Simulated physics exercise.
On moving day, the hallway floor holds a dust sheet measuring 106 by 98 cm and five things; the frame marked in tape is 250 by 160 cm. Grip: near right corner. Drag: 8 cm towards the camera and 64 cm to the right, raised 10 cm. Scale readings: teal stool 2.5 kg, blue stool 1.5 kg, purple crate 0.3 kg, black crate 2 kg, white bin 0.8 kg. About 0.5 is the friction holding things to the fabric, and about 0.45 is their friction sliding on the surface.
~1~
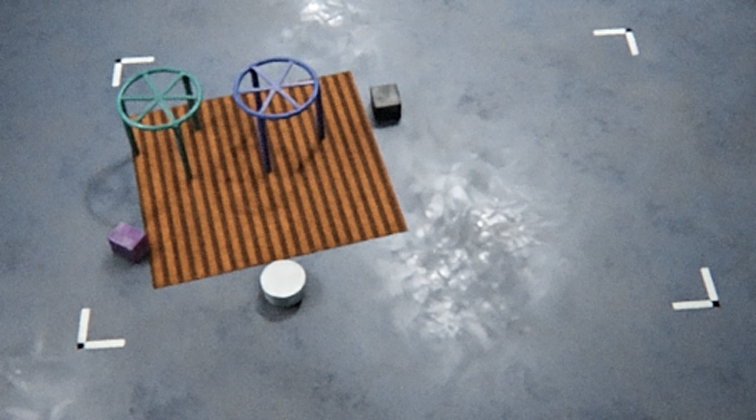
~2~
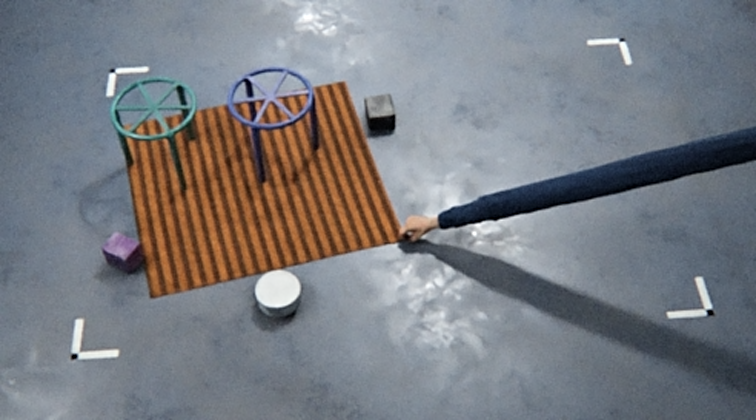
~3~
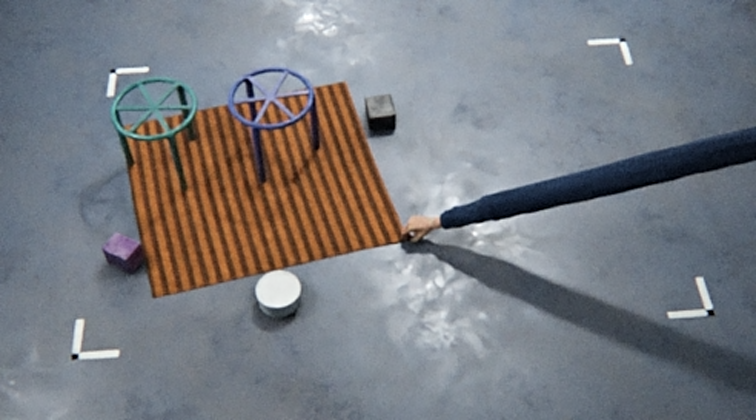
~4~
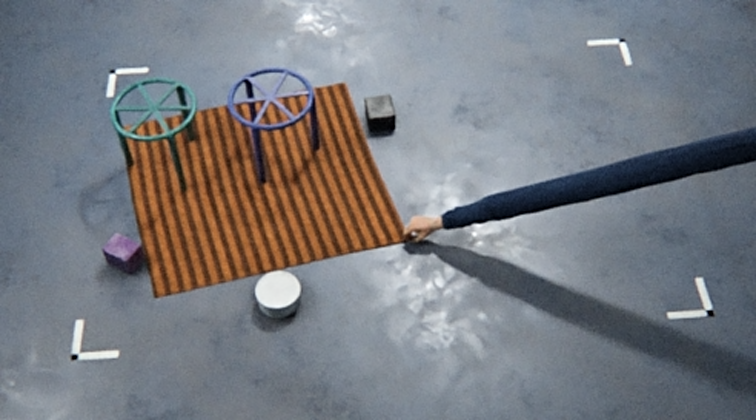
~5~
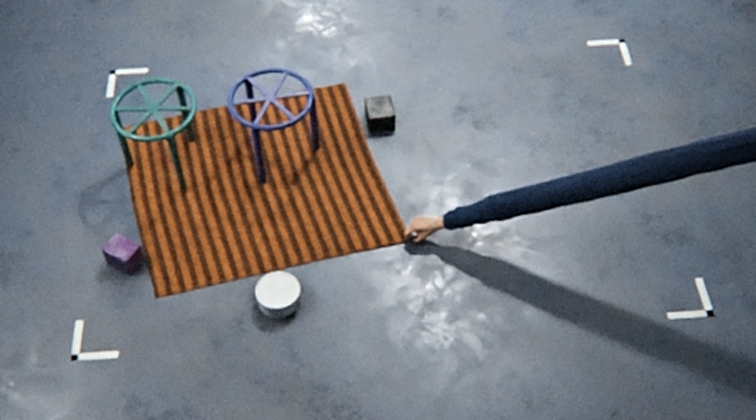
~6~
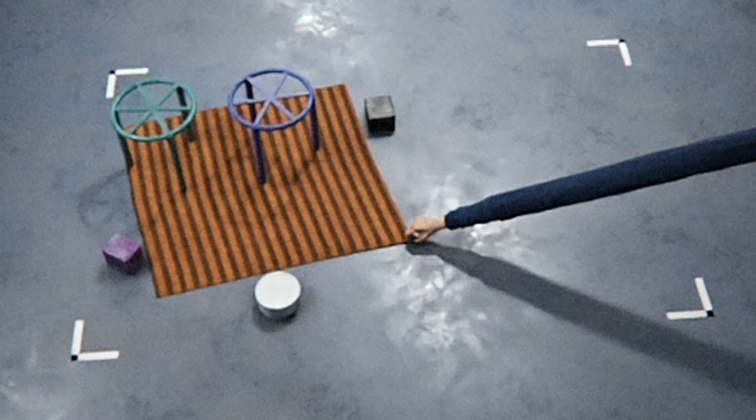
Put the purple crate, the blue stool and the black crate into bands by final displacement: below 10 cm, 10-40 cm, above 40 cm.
Bands: Purple crate - below 10 cm, blue stool - above 40 cm, black crate - below 10 cm.
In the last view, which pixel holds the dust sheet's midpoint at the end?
Midpoint, last view: Approx. (391, 213).
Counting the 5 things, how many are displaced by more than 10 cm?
All told, 2.
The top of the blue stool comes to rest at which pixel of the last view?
Last view, top position: About (411, 125).
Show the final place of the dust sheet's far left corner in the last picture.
(233, 183), roughly.
Next, middle of the dust sheet at (286, 191); blue stool 15 cm off its start, teal stool 15 cm off its start.
Then, middle of the dust sheet at (320, 199); blue stool 31 cm off its start, teal stool 31 cm off its start, white bin 5 cm off its start.
After that, middle of the dust sheet at (359, 206); blue stool 49 cm off its start at (382, 121), teal stool 48 cm off its start at (257, 140), white bin 6 cm off its start at (289, 299).
Later, middle of the dust sheet at (391, 213); blue stool 61 cm off its start, teal stool 77 cm off its start, white bin 6 cm off its start.
At the end, middle of the dust sheet at (391, 213); blue stool 61 cm off its start at (411, 125), black crate 0 cm off its start at (380, 107), purple crate 0 cm off its start at (121, 247), teal stool 75 cm off its start at (331, 171).
